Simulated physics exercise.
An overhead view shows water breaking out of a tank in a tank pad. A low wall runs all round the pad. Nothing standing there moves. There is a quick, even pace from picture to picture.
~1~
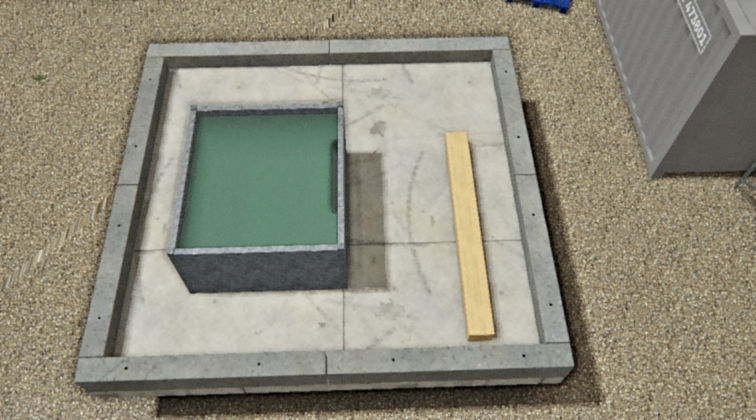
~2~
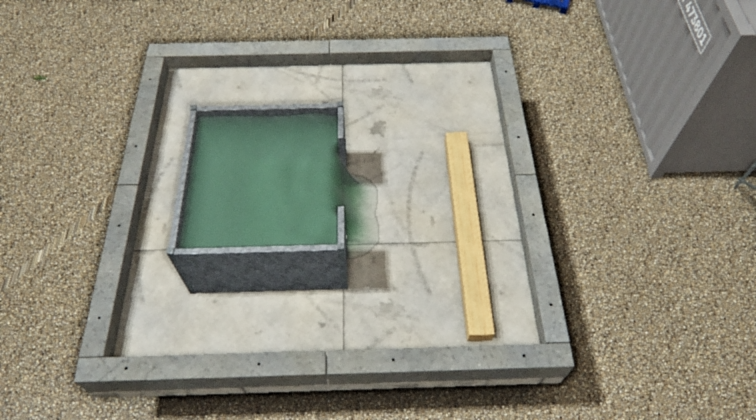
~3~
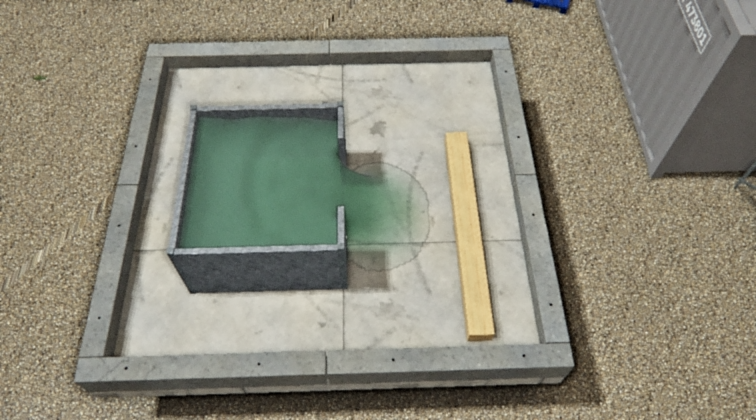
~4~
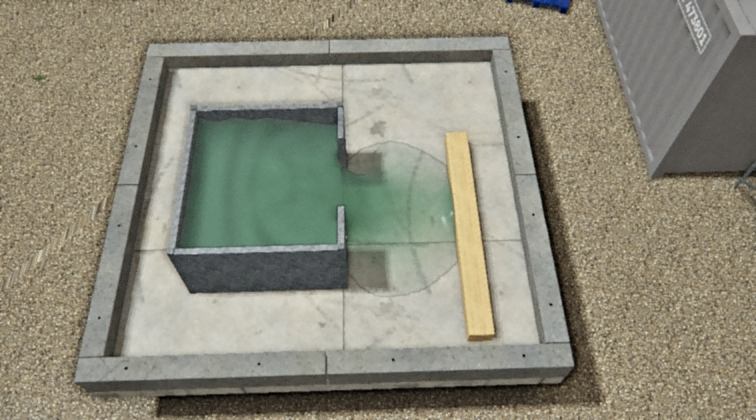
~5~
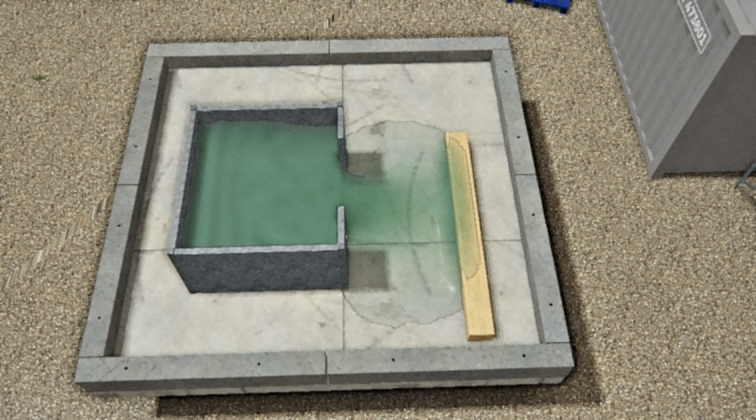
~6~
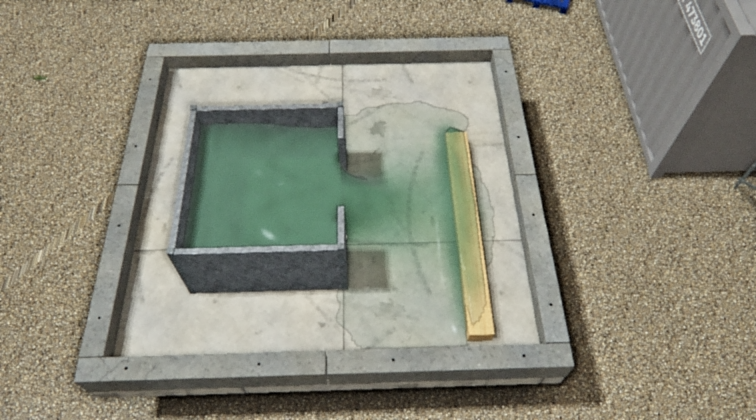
Green water pouring through a gap in a tank's right side, spreading across a walled pad and washing over a wooden beam.
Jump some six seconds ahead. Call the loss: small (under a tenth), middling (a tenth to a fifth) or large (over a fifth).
Small.
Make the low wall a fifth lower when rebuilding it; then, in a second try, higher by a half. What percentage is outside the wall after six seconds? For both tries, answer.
10 % then 0 %.
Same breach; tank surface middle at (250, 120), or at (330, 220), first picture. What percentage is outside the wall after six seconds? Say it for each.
8%, then 10%.
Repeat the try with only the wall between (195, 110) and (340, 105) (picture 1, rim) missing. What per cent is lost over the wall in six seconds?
About 28 %.
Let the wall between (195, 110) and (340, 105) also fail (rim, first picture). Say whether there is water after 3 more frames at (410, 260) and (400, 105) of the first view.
Spared, soaked.
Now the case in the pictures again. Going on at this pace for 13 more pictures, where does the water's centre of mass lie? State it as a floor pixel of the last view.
Around pixel (361, 205).
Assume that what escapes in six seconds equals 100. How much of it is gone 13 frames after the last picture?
Share gone: About 75 %.
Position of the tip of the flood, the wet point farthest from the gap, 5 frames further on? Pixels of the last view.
The front's farthest point is close to (483, 64).
A moment on, water covers 35 % of the floor; the low wall has let 0 % over.
Next, water covers 40 % of the floor; the low wall has let 0 % over.
Then, water covers 60 % of the floor; the low wall has let 4 % over.
Later, water covers 80 % of the floor; the low wall has let 5 % over.
In the end, water covers 80 % of the floor; the low wall has let 5 % over.
